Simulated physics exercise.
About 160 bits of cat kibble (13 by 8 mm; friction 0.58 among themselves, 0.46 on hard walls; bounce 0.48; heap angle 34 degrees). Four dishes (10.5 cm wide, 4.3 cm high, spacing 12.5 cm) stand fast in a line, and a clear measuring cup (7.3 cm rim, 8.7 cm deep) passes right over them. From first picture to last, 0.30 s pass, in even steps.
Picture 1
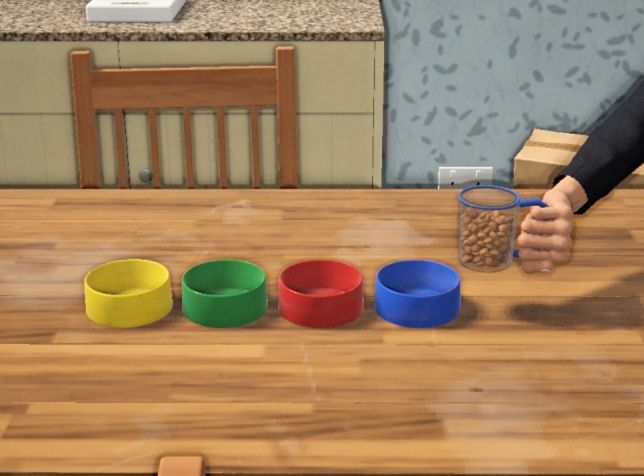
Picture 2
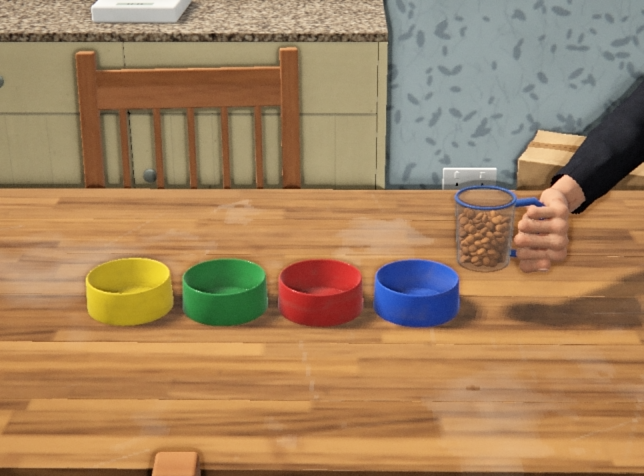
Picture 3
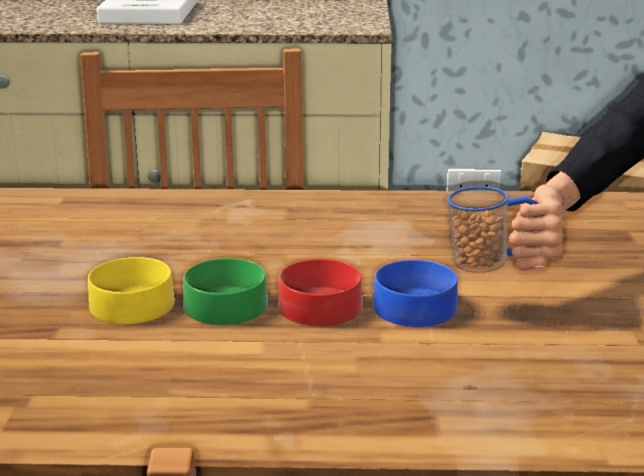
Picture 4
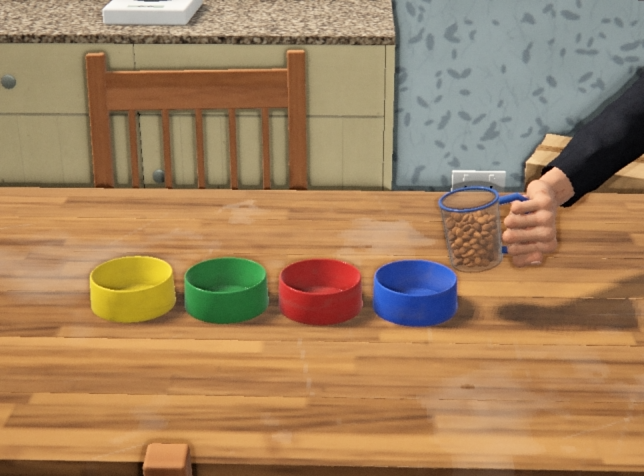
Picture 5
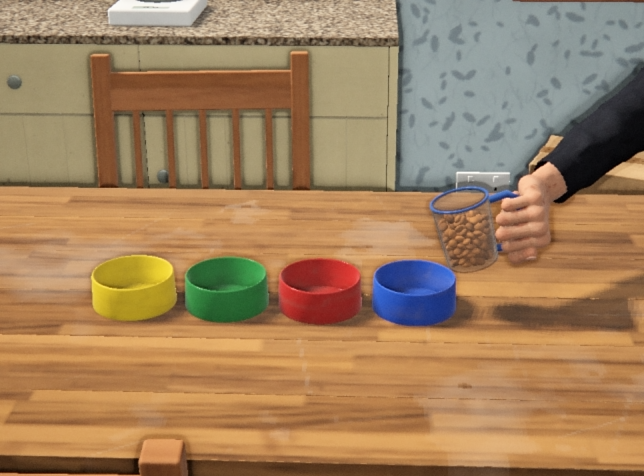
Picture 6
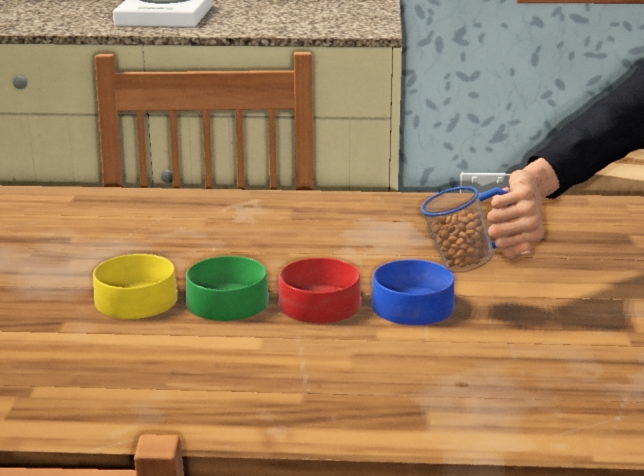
A hand slowly tilts a clear cup of brown kibble leftward beside four colored dishes.
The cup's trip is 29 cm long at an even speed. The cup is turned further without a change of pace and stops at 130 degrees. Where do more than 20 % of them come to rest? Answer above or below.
Red above, blue below, green below, yellow below, counter below.
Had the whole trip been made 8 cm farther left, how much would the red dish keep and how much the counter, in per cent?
Red 0; counter 20.
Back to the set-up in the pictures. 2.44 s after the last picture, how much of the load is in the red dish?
Near 100 per cent so far.
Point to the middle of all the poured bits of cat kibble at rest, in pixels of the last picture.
Around (309, 290).
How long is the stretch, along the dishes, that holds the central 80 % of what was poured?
Some 5 cm.
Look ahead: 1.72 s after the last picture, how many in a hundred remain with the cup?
Some 0 per cent of the load.
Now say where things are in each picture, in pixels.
Cup at (487, 229), tilt 0 degrees, lip at (460, 197), moved 0.0 cm; middle of the pieces at (490, 238); blue dish at (418, 278); red dish at (321, 278); green dish at (224, 278); yellow dish at (127, 278), in the first picture.
Cup at (484, 230), tilt 1 degrees, lip at (456, 198), moved 0.2 cm; middle of the pieces at (487, 238), in the second picture.
Cup at (479, 230), tilt 5 degrees, lip at (449, 201), moved 0.7 cm; middle of the pieces at (483, 238), in the third picture.
Cup at (473, 230), tilt 10 degrees, lip at (440, 204), moved 1.4 cm; middle of the pieces at (477, 238), in the fourth picture.
Cup at (466, 231), tilt 15 degrees, lip at (431, 207), moved 2.1 cm; middle of the pieces at (471, 238), in the fifth picture.
Cup at (459, 231), tilt 20 degrees, lip at (422, 209), moved 2.8 cm; middle of the pieces at (465, 237); blue dish at (414, 277); red dish at (320, 275); green dish at (226, 273); yellow dish at (134, 271), in the sixth picture.
Then, 1.03 s after the last picture, tilt 104 degrees; cup holds 95 %, red 5 %.
Then, 1.72 s after the last picture, tilt 130 degrees; cup holds 0 %, red 100 %.
Then, 2.44 s after the last picture, tilt 130 degrees; cup holds 0 %, red 100 %.
In the end, red 100 %, blue 0 %, green 0 %, yellow 0 %, counter 0 %.
